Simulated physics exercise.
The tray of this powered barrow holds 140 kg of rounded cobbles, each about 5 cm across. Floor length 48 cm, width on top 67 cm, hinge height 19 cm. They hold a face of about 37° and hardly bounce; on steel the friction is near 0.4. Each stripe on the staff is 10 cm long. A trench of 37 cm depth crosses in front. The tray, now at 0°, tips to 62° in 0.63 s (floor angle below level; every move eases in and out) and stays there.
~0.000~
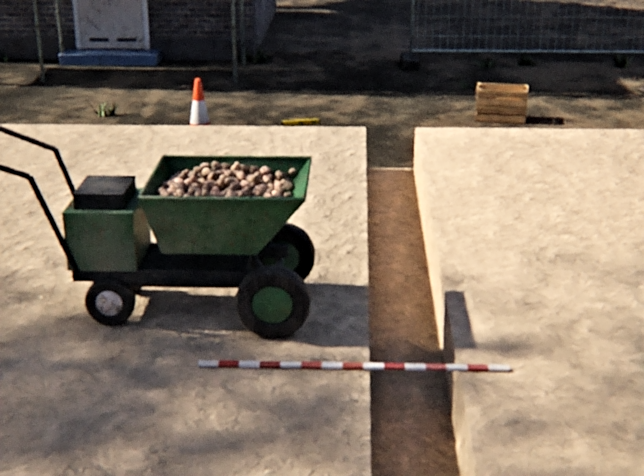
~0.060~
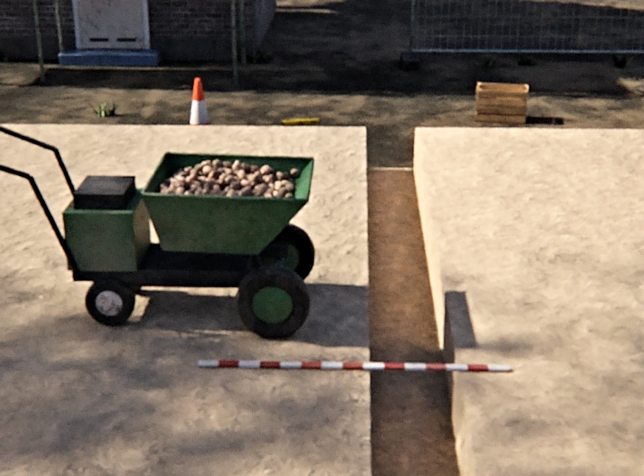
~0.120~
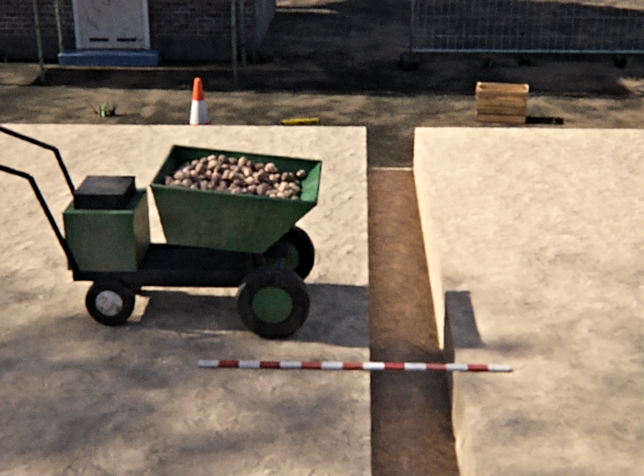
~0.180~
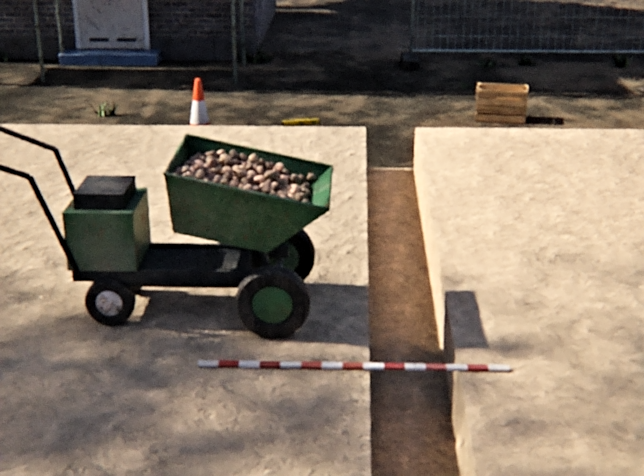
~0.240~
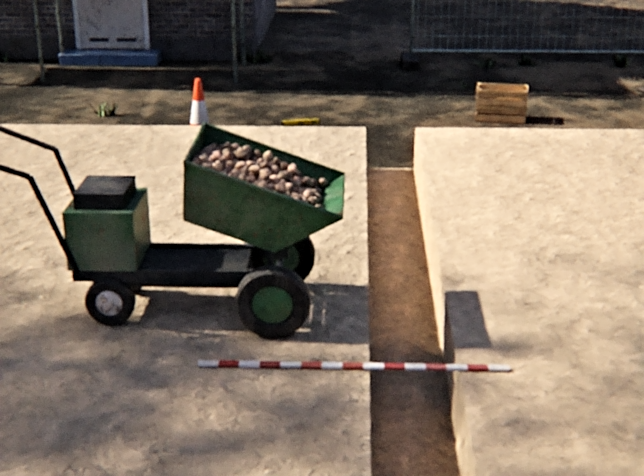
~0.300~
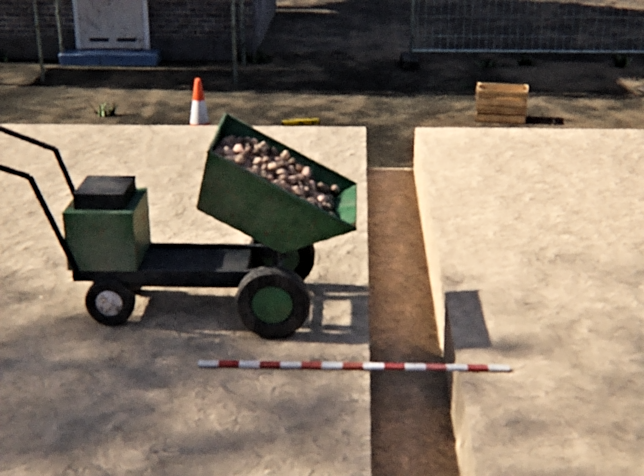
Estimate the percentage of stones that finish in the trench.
Some 61 per cent of it.
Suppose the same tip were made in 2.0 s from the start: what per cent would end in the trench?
Then about 85 per cent.
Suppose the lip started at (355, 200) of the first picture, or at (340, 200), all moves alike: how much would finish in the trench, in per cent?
First some 25, then 35 per cent.
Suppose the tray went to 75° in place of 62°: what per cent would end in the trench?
In that case some 70 per cent.
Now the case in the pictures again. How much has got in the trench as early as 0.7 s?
About 15 per cent by then.
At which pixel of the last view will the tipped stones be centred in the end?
Around (428, 355).
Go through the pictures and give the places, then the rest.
The tray is at 0°, its lip at (305, 200); the top of the load is at (214, 174), in the first frame.
The tray is at 2°, its lip at (308, 201); the top of the load is at (215, 172); the stones move at 0.4 m/s on average, in the second frame.
Lip at (317, 204), floor tilted 6°, highest stones at (207, 167); the stones move at 0.8 m/s on average, in the third frame.
The tray is at 12°, its lip at (329, 210); the top of the load is at (211, 161); the stones move at 1.1 m/s on average, in the fourth frame.
Lip at (343, 218), floor tilted 20°, highest stones at (221, 153); the stones move at 1.3 m/s on average, in the fifth frame.
Lip at (356, 230), floor tilted 29°, highest stones at (235, 147); the stones move at 1.4 m/s on average, in the sixth frame.
After 0.5 s the floor is at 52°; 100 % in the tray; the foremost stones are at (362, 234).
After 0.7 s the floor is at 62°; 84 % in the tray, 16 % in the trench; the foremost stones are at (440, 303).
After 1.1 s the floor is at 62°; 38 % in the tray, 35 % in the trench, 27 % past the trench; the foremost stones are at (556, 306).
After 3.0 s the floor is at 62°; 11 % in the tray, 61 % in the trench, 28 % past the trench; the foremost stones are past the picture's edge.
